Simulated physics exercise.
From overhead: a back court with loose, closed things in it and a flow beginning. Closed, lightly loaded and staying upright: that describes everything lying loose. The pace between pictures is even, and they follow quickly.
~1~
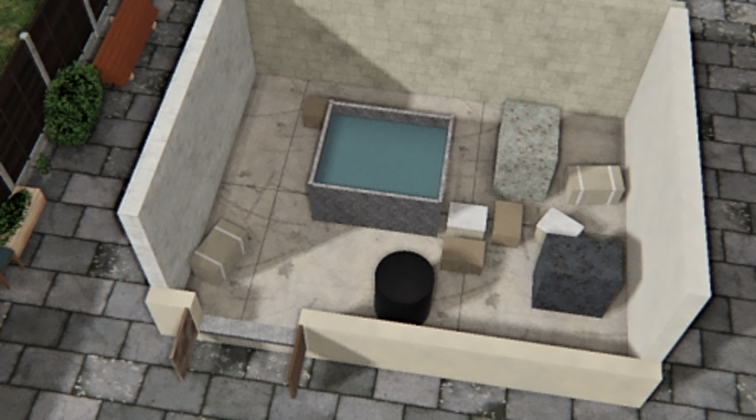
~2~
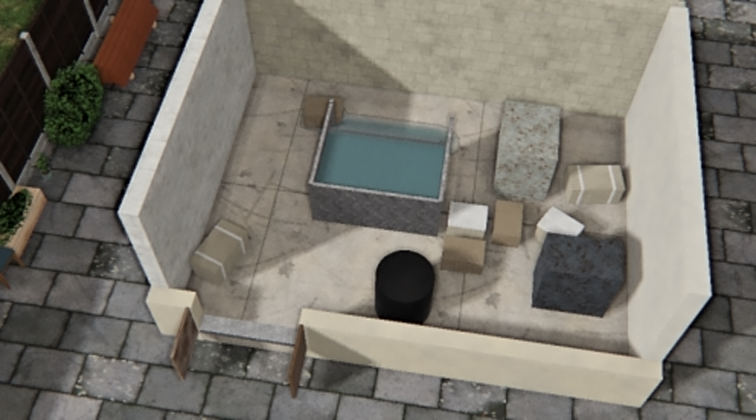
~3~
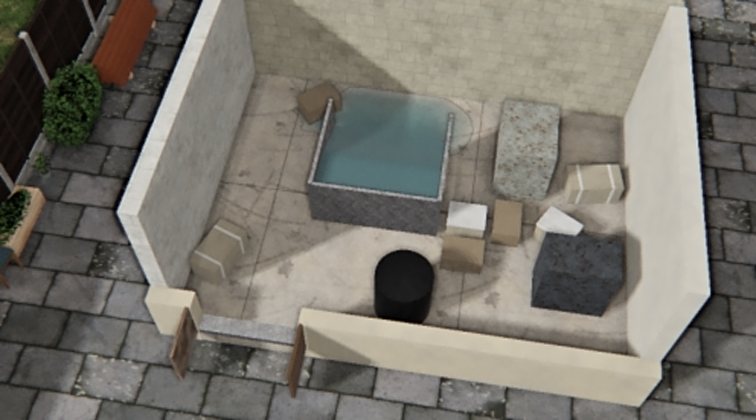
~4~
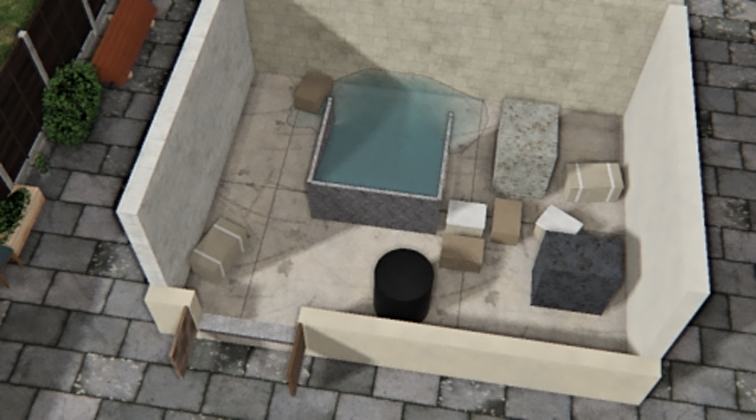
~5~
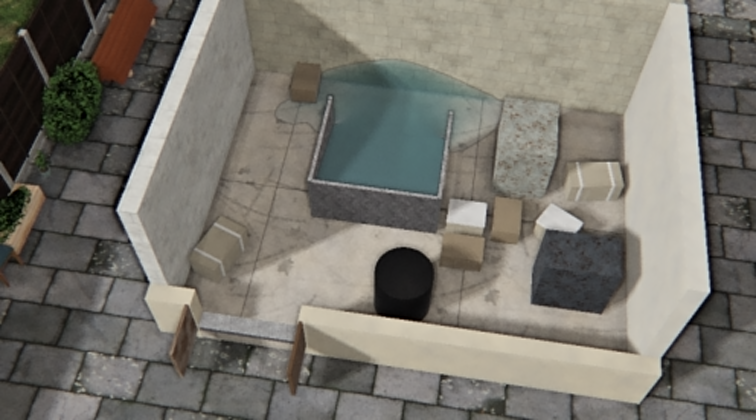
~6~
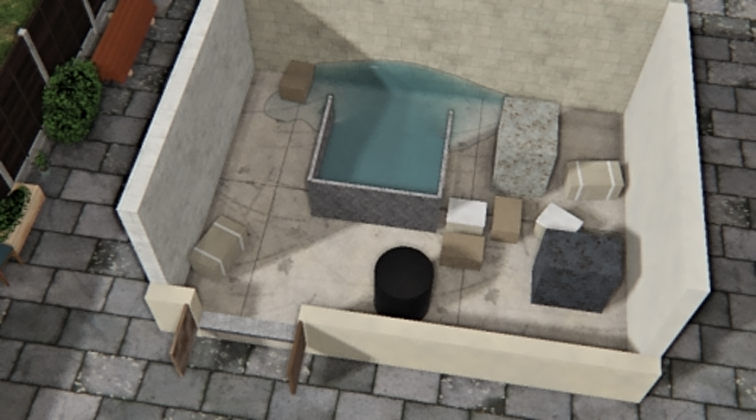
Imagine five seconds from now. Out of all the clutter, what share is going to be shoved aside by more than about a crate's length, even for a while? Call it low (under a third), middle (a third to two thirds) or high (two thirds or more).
High.
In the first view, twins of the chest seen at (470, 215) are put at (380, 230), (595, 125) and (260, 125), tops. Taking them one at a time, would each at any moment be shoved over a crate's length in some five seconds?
Taking them one at a time: Falls short; goes the distance; goes the distance.
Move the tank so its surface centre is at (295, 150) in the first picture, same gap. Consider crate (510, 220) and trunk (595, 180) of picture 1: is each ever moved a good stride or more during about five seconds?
In order: Distance not reached, distance reached.
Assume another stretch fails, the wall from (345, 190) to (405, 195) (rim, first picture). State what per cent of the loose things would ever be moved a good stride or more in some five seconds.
Estimate: Close to 40 in a hundred.
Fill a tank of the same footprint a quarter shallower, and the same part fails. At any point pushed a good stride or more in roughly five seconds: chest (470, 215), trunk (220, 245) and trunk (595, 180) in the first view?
Going through them, I'd say never got there, then got there, then got there.
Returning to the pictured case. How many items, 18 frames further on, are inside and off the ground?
That number is 0.
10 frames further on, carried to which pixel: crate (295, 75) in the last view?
(280, 182).
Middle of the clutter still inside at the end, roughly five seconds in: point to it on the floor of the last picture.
Around (454, 255).
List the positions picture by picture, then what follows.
In the first picture, a crate at (323, 108) rests on the ground; a chest at (468, 215), on the bottom; 0 of 7 have shifted.
In the second picture, a crate at (323, 106), on the bottom; a chest at (468, 215), on the bottom; 0 of 7 have shifted.
In the third picture, a crate at (319, 97) rests on the ground, close to its start; a chest at (467, 215), on the bottom; 1 of 7 have shifted.
In the fourth picture, a crate at (313, 86) rests on the ground, a stride from its start; a chest at (467, 213) rests on the ground; 1 of 7 have shifted.
In the fifth picture, a crate at (306, 76), on the bottom, a stride from its start; a chest at (467, 212) rests on the ground; 1 of 7 have shifted.
In the sixth picture, a crate at (297, 75), on the bottom, a stride from its start; a chest at (467, 211) rests on the ground; 1 of 7 have shifted.
A moment on, 1 of 7 are well off their spots; 0 afloat.
Next, 1 of 7 are well off their spots; 0 afloat.
Later, 3 of 7 are well off their spots; 0 afloat.
In the end, 6 of 7 are well off their spots, and 6 have been at some point; 3 afloat.
